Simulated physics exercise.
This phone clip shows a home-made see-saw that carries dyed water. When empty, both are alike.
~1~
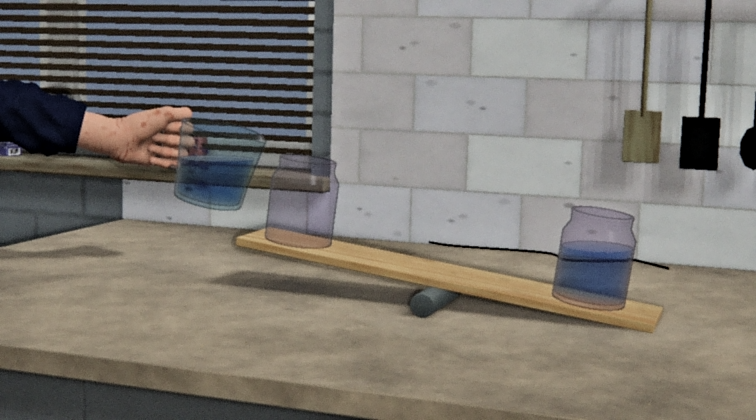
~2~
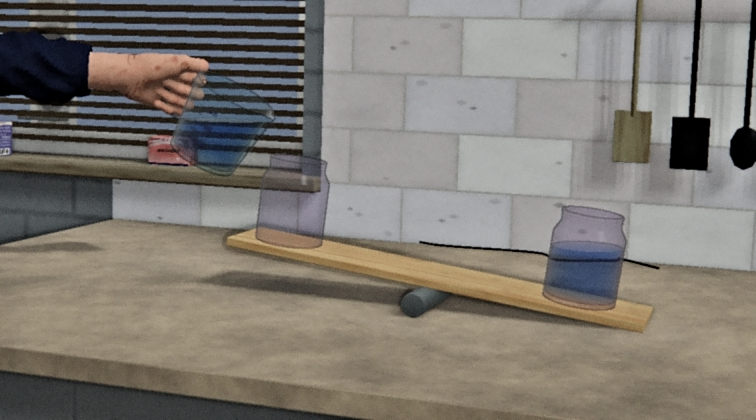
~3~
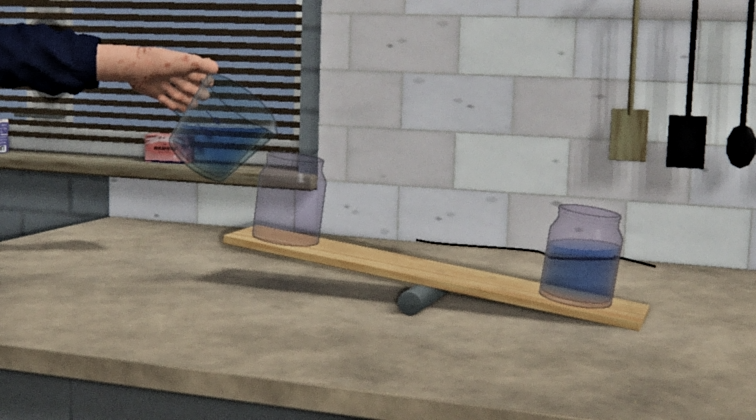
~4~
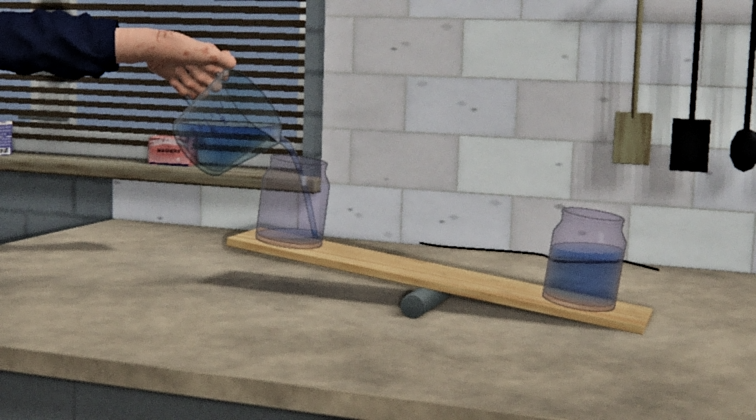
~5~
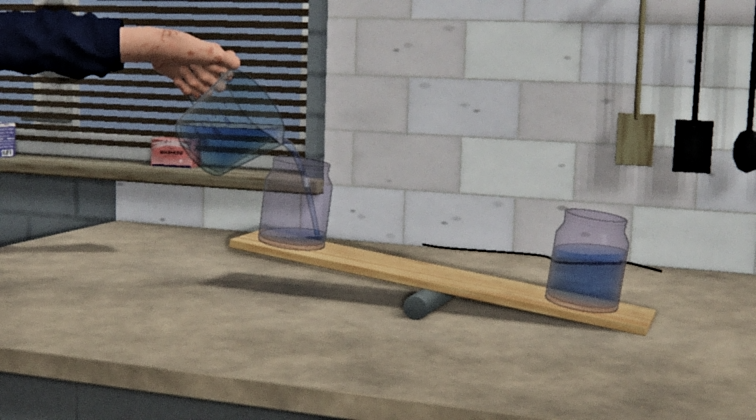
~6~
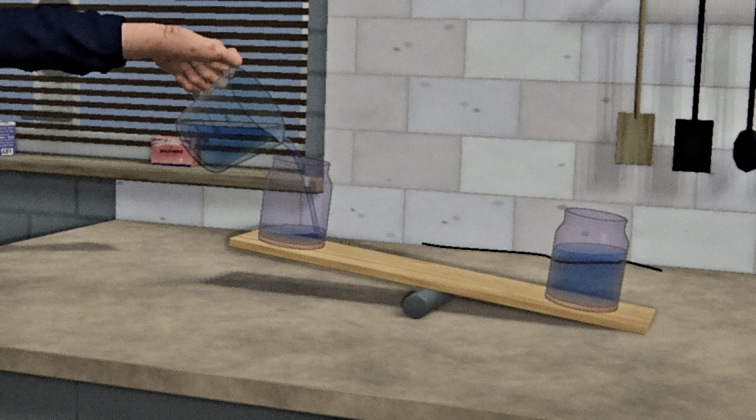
A hand tilting a clear jug and pouring blue water into the raised left jar on a tilted wooden see-saw.
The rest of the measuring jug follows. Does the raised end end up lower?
Yes.
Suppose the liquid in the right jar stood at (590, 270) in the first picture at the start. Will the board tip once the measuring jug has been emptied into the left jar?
Once the pour is done, it reverses its tilt.
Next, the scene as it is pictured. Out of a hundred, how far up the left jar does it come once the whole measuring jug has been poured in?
Around 60 in a hundred.
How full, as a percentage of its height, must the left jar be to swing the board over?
Roughly 50 percent, I'd say.
Shortly, the left jar is about a third full; the board leans as before.
Then, the left jar is about half full; the board has swung over, and that end is down.
At the finish, the left jar is about two thirds full; the board has swung over, and that end is down.
